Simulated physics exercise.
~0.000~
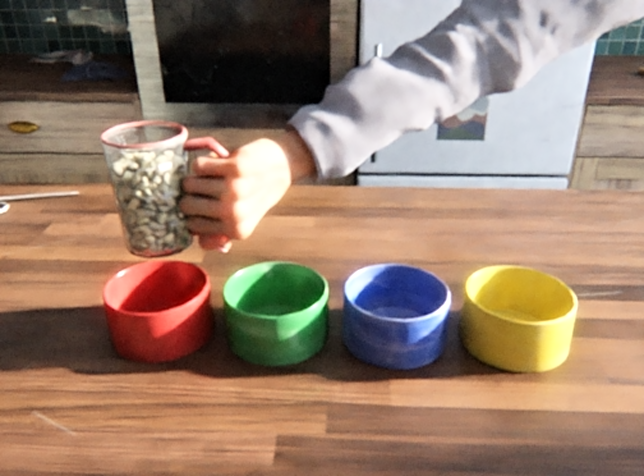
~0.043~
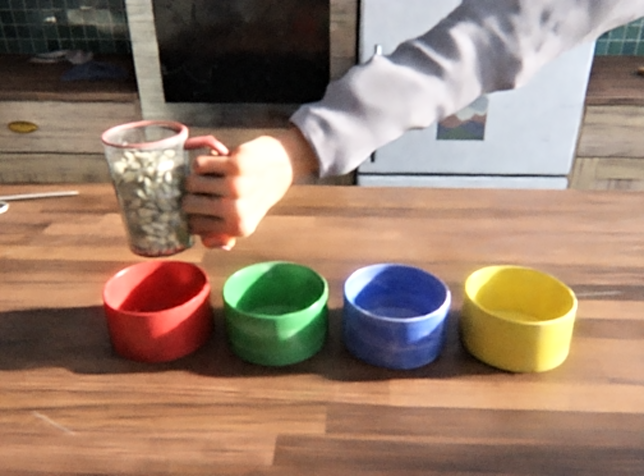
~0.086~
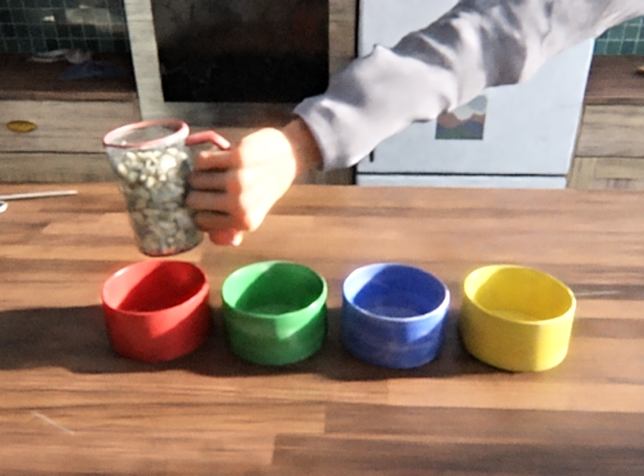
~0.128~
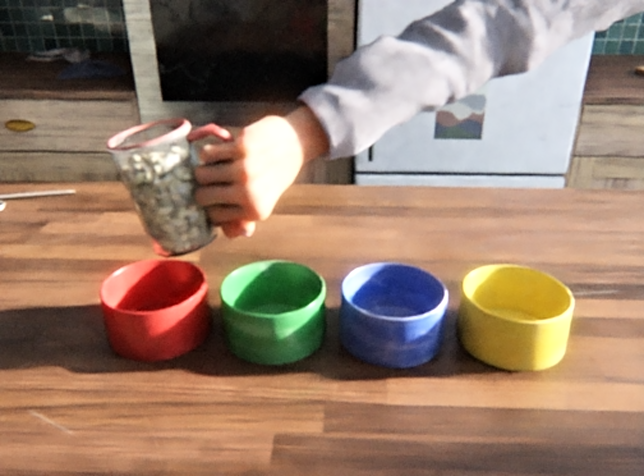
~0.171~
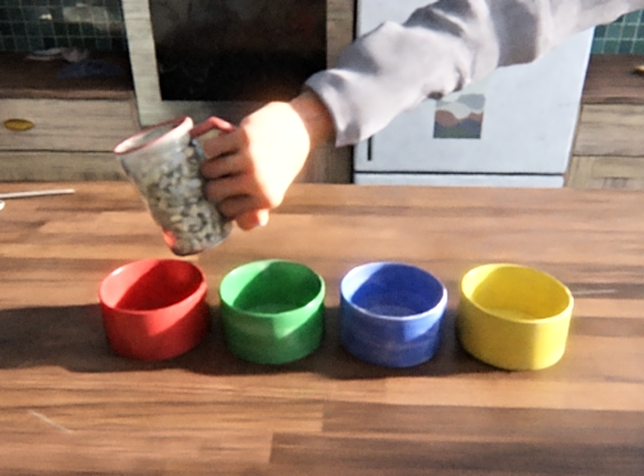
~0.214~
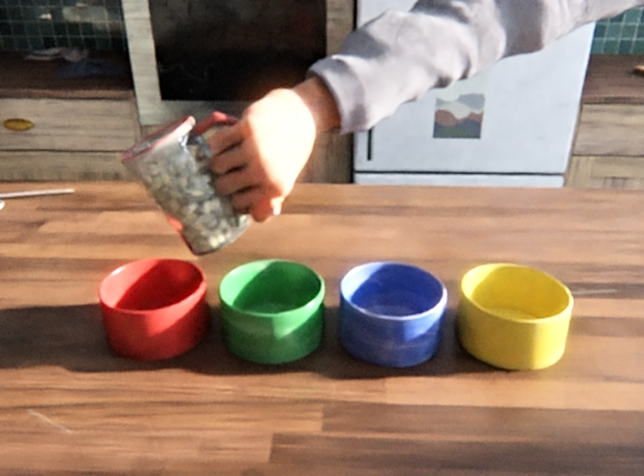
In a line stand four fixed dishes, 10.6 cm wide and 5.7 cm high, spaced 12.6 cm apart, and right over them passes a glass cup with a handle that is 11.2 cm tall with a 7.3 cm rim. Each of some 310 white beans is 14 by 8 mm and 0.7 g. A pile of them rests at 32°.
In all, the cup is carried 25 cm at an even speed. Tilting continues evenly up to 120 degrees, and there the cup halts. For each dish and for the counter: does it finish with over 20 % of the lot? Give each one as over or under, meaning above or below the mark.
Red: Under, blue: Under, green: Over, yellow: Under, counter: Over.
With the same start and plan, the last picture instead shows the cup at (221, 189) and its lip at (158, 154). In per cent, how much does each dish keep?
Red: 0 / blue: 20 / green: 20 / yellow: 0.
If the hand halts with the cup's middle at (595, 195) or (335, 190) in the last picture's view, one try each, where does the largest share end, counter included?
Top receivers, in order: Green and green.
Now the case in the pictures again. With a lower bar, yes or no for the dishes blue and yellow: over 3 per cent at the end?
Checking blue: It clears; checking yellow: It falls short.
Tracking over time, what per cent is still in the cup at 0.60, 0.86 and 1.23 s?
Going in order, it reads 100, then 60, and finally 5 per cent.
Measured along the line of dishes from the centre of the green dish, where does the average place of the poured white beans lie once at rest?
4 cm or so, rightwards.
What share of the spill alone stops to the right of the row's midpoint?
40 %.
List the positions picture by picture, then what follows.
Cup at (152, 190), tilt 0 degrees, lip at (105, 134), moved 0.0 cm; middle of the pieces at (149, 199); red dish at (157, 286); green dish at (276, 288); blue dish at (397, 291); yellow dish at (520, 293), in the first picture.
Cup at (154, 190), tilt 1 degrees, lip at (106, 135), moved 0.2 cm; middle of the pieces at (151, 199), in the second picture.
Cup at (159, 190), tilt 5 degrees, lip at (107, 137), moved 0.8 cm; middle of the pieces at (156, 199), in the third picture.
Cup at (168, 189), tilt 12 degrees, lip at (111, 141), moved 1.8 cm; middle of the pieces at (166, 198), in the fourth picture.
Cup at (178, 189), tilt 20 degrees, lip at (117, 148), moved 2.9 cm; middle of the pieces at (178, 198), in the fifth picture.
Cup at (190, 189), tilt 27 degrees, lip at (125, 155), moved 4.0 cm; middle of the pieces at (191, 198); red dish at (153, 284); green dish at (272, 286); blue dish at (393, 289); yellow dish at (516, 291). Its pace works out near 175 degrees a second; the hand travels 26 cm a second, in the sixth picture.
After 0.60 s, tilt 95 degrees; cup holds 100 %.
After 0.86 s, tilt 120 degrees; cup holds 60 %, green 35 %.
Then, at 1.23 s, tilt 120 degrees; cup holds 5 %, blue 15 %, green 55 %.
By 2.2 s all is still; red 0 %, blue 10 %, green 55 %, yellow 0 %, counter 35 %.
